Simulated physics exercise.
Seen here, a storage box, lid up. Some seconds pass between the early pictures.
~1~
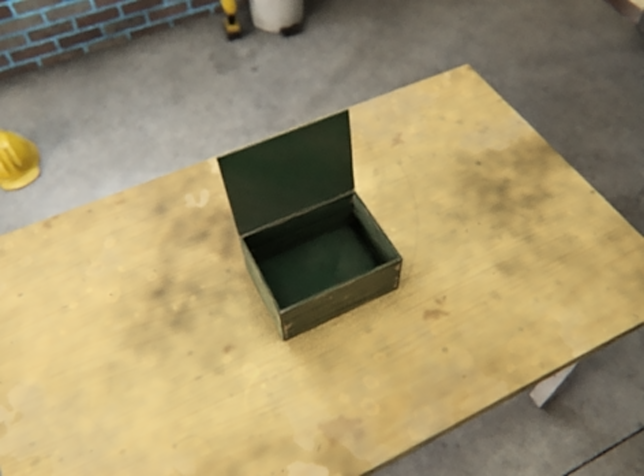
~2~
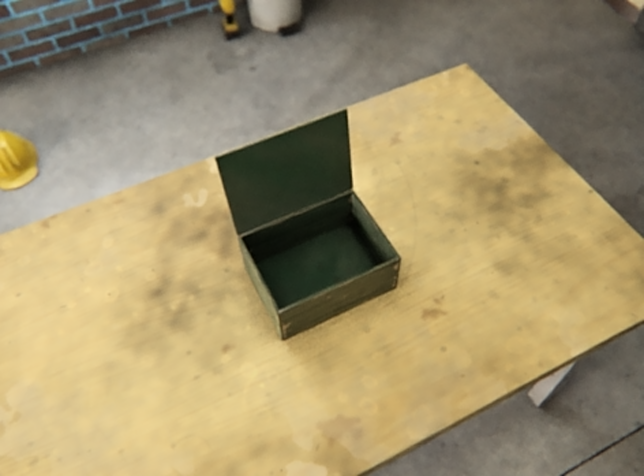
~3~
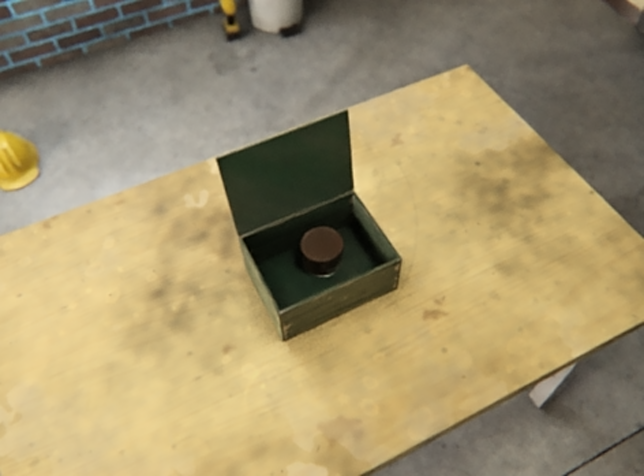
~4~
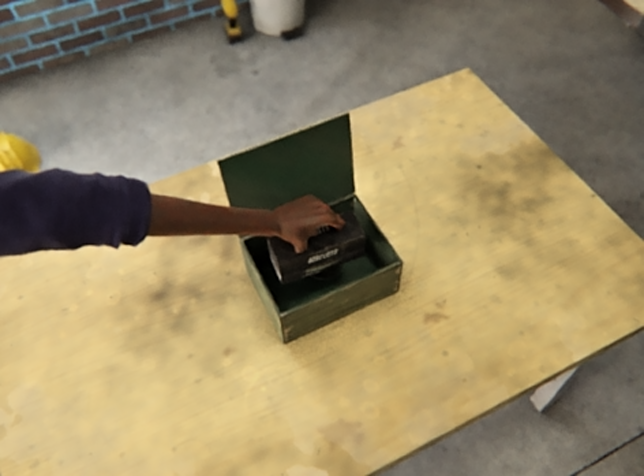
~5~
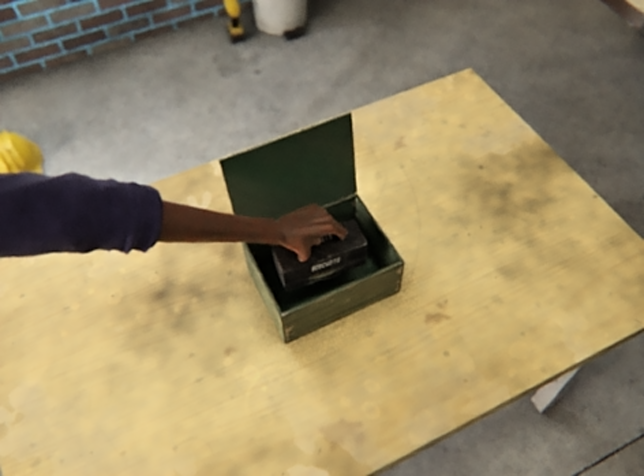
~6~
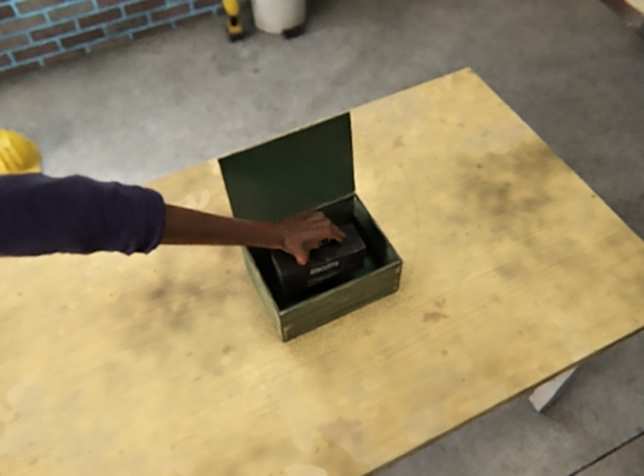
A dark-skinned arm in a navy sleeve reaches in from the left over an open dark green box on a pale, stained wooden table, seen from above in a concrete-floored room with a brick wall. The box is empty at first, then a round brown tub sits inside it, with a yellow helmet at far left. Next, the hand lowers a black carton slightly into the box, still gripping it, while the view shifts barely.
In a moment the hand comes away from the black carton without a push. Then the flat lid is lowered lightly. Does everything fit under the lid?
Here the lid closes.
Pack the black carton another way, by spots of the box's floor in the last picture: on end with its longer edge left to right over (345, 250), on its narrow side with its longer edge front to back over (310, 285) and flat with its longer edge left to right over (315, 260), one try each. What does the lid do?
In the first case it will not close; in the second case it sits on the rim; in the third case it will not close.
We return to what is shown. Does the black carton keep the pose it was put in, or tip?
It ends up tilted.
Then, 1.20 s after the last picture, lid starting down; black carton on its side near (326, 292).
Then, 1.90 s after the last picture, lid 40° above the rim; black carton on its side near (326, 292).
At rest, lid shut; tipped over in the box, black carton; brown tub in place. Seen from the same camera at the end, black carton near (326, 292).
